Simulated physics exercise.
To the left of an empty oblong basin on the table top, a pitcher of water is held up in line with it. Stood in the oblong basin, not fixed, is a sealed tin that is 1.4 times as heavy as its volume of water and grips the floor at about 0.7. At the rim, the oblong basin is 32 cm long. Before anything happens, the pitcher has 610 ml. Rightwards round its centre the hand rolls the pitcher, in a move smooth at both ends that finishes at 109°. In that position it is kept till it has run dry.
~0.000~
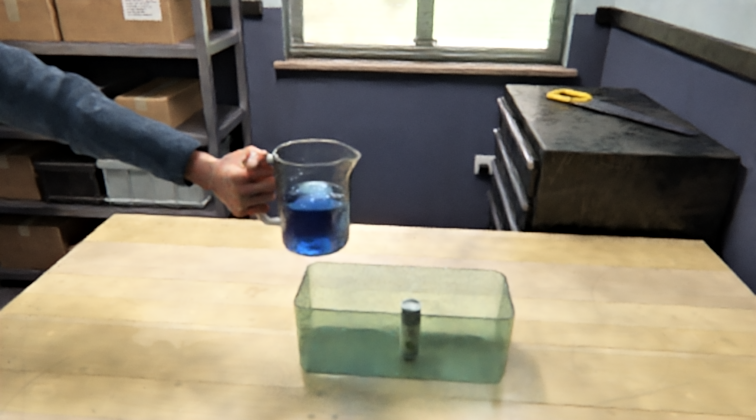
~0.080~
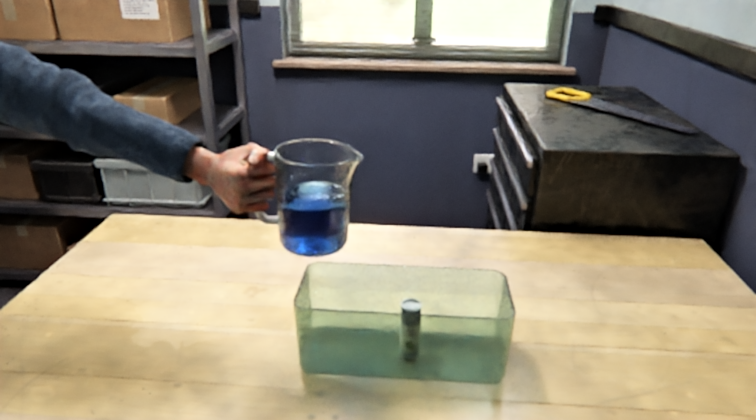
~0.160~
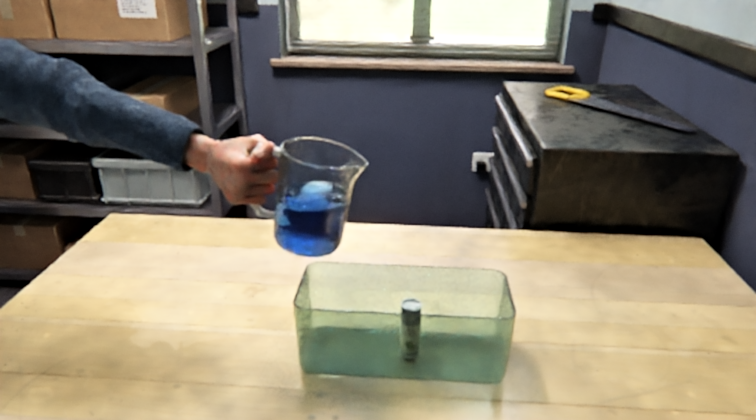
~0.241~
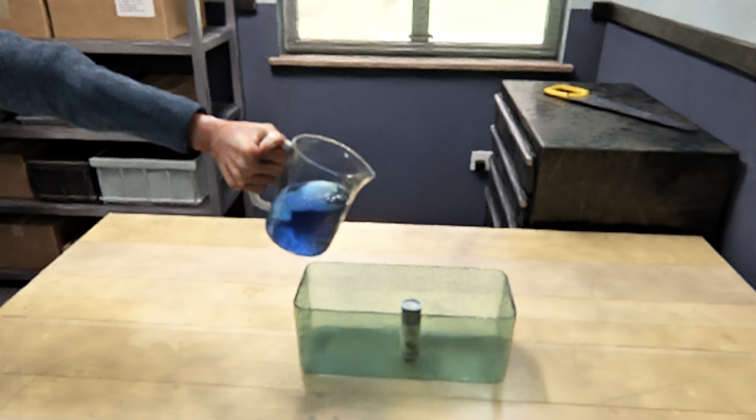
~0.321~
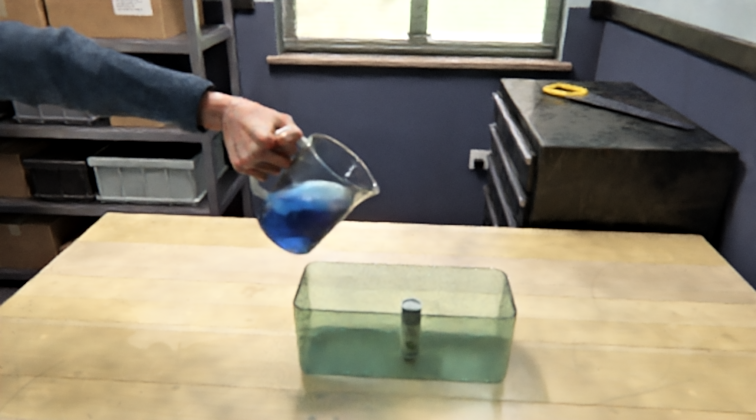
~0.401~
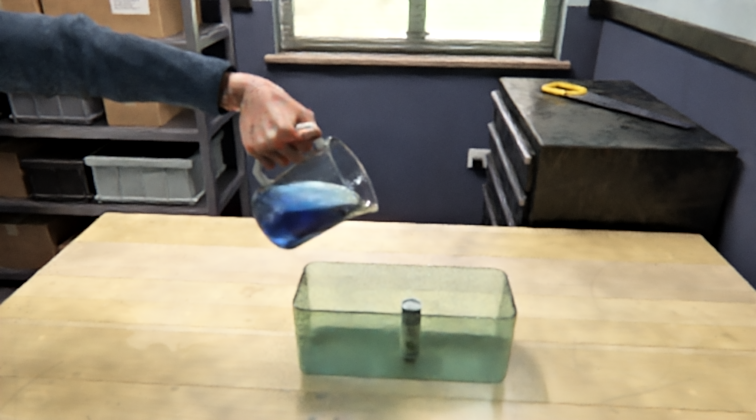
At a wooden table, a hand tilting a glass pitcher of blue liquid steadily rightwards above an oblong basin holding a tin.
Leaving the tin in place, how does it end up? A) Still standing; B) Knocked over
Answer: B.
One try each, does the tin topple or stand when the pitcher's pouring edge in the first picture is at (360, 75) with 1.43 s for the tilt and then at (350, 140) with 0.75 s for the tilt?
First it remains upright; then it goes over.
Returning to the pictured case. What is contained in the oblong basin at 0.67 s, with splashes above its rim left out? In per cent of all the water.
Roughly 12 percent of it.
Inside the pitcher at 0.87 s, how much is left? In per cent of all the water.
Remaining share: Approx. 14 %.
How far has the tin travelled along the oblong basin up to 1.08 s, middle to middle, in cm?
Centre to centre, close to 5 cm.
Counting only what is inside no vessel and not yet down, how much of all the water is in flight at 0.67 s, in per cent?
Near 26 in a hundred.
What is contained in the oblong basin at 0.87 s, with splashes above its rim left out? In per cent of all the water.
72 per cent, give or take a little.
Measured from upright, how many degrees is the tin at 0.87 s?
Near 0 degrees.
Then, 0.67 s in, the tilt is 102° and 61 per cent is still to pour; the tin stands where it began.
Then, 0.87 s in, the tilt is 109° and 15 per cent is still to pour; the tin stands 1 cm from where it began.
Then, 1.08 s in, the tilt is 109° and 1 per cent is still to pour; the tin leans 25°.
Then, 1.30 s in, the tilt is 109° and 0 per cent is still to pour; the tin lies on its side.
Finally, the tin lies on its side.
